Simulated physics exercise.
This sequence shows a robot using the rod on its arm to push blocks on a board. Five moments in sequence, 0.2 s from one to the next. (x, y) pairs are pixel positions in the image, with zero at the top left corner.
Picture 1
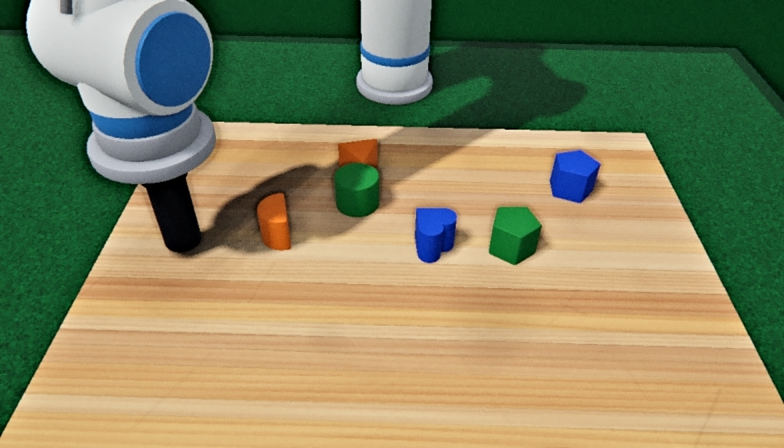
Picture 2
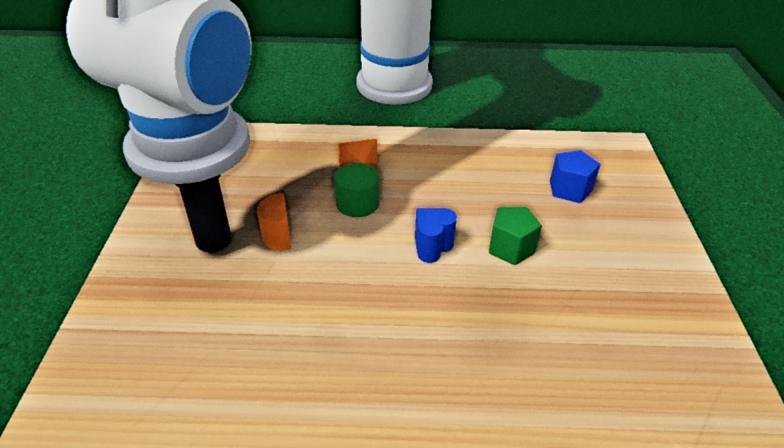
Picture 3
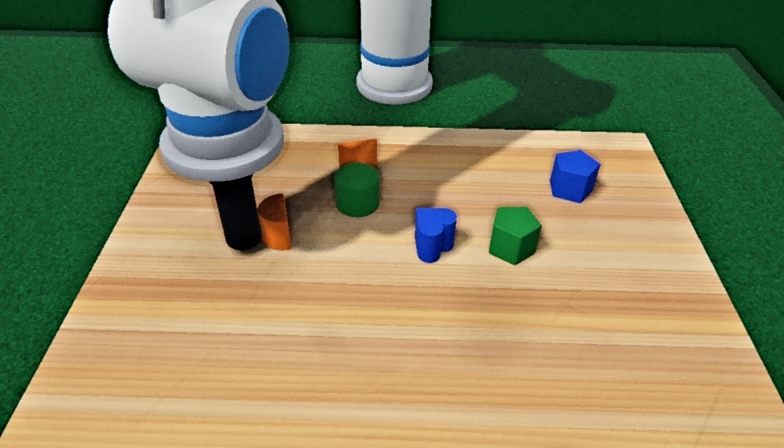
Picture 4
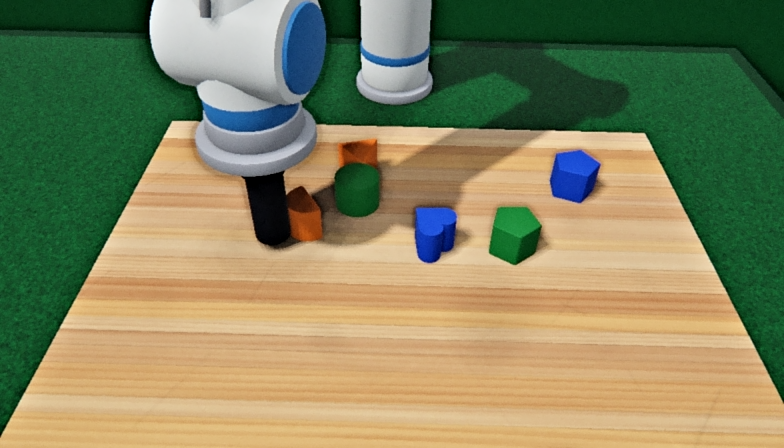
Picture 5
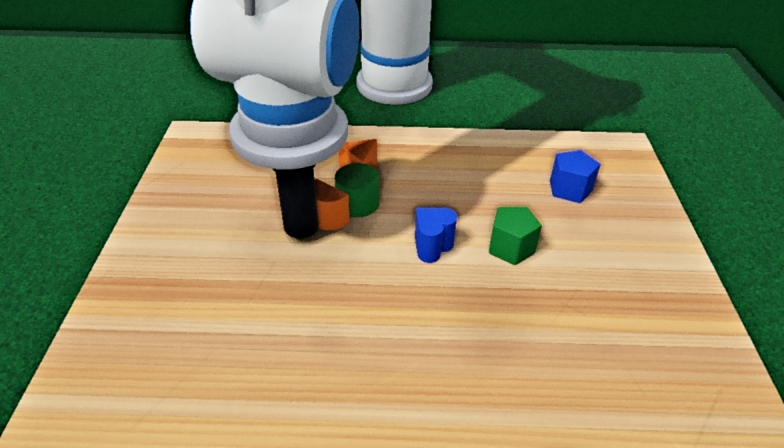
The robot arm's black rod moves right and pushes an orange block toward the green disc.
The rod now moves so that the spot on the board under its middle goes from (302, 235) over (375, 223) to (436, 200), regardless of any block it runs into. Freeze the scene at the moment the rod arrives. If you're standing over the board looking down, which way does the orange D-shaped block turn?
It goes anticlockwise.
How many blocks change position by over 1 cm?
The result: Three blocks or more.
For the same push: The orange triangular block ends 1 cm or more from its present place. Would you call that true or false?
That statement is accurate.
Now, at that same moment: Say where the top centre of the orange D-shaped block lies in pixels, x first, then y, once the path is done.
Just about (430, 153).
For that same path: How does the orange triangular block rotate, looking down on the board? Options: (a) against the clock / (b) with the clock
Correct choice: A.
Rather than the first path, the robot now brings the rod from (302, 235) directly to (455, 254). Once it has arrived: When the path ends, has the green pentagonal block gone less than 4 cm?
Yes, it checks out.
The first path, step by step. One third of the way, rod at (351, 221); orange D-shaped block at (368, 182); green disc at (384, 164); orange triangular block at (361, 142), turned 35° anticlockwise.
Two thirds of the way, rod at (398, 208); orange D-shaped block at (406, 168), turned 40° anticlockwise; green disc at (401, 149); orange triangular block at (361, 138), turned 65° anticlockwise.
At the end, rod at (437, 193); orange D-shaped block at (430, 153), turned 95° anticlockwise; green disc at (404, 141); orange triangular block at (360, 138), turned 65° anticlockwise; blue heart in place.
